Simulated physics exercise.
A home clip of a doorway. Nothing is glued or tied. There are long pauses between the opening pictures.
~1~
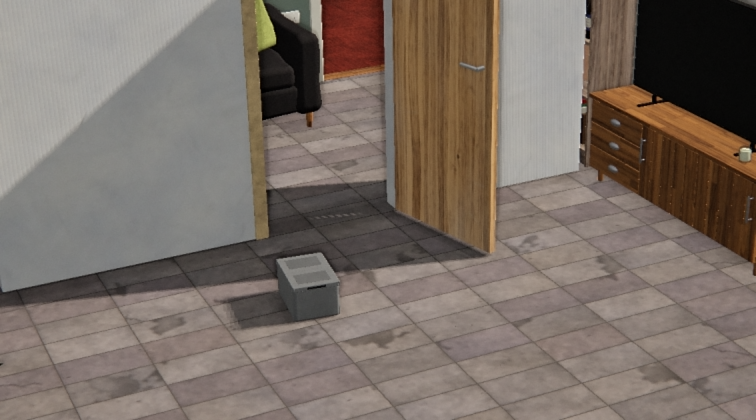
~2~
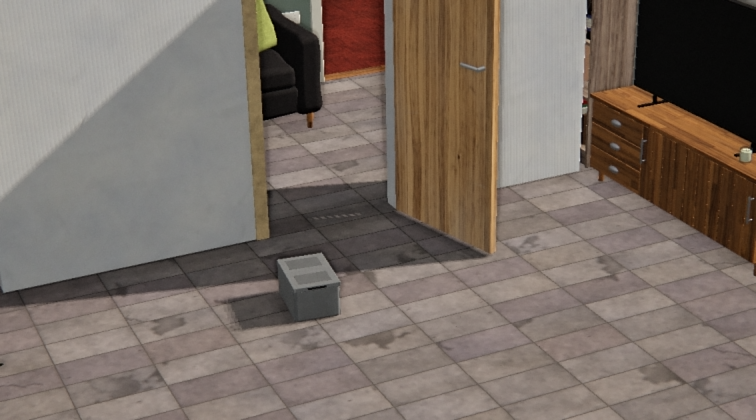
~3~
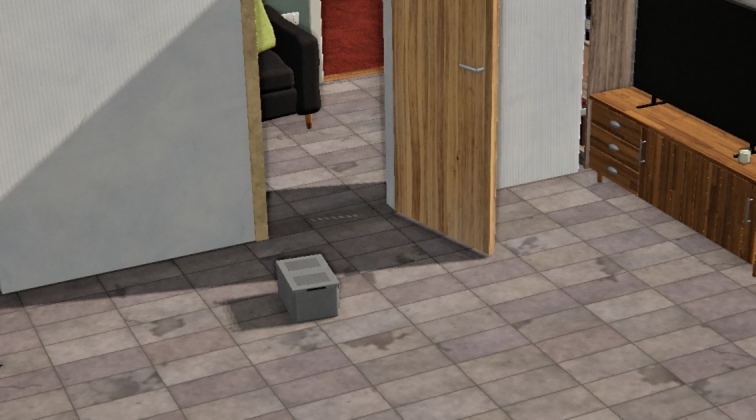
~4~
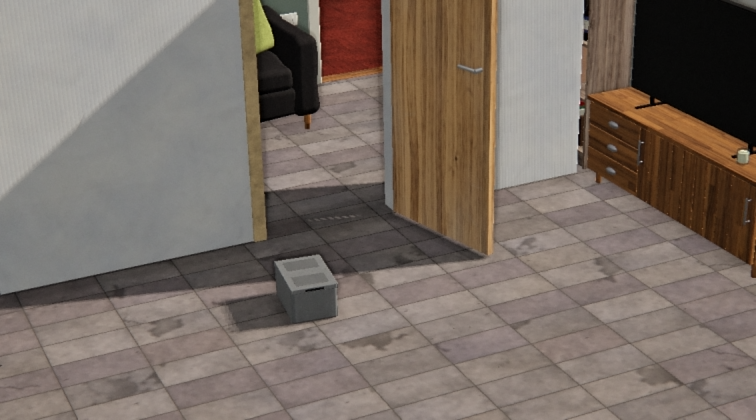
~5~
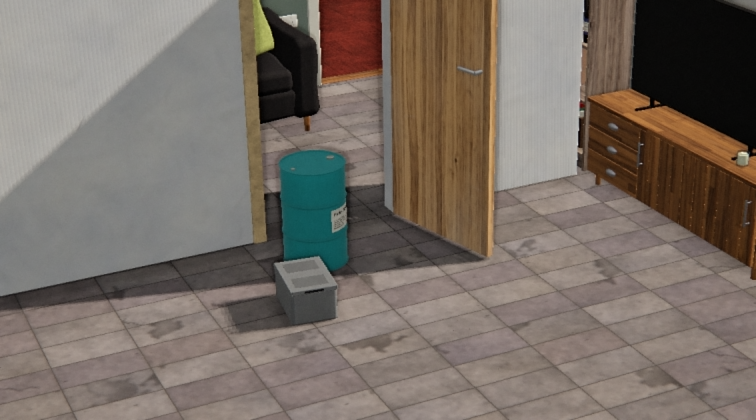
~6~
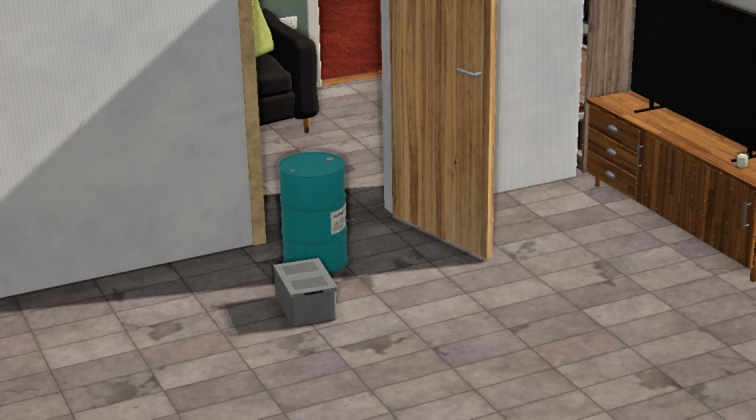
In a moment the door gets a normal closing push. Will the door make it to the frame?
As it turns out, it jams.
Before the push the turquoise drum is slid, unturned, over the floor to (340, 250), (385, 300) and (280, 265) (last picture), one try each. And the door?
In the first case it jams; in the second case it reaches the frame; in the third case it stops short.
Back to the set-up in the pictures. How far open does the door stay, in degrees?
Some 40° open.
Then, 0.60 s later than the last frame, door at 95°.
Then, 1.10 s later than the last frame, door at 76°.
Then, 1.40 s later than the last frame, door at 63°.
Then, 1.70 s later than the last frame, door at 49°.
When it is over, door at 42°; both as before. End places, in pixels of the last picture, turquoise drum near (312, 213).
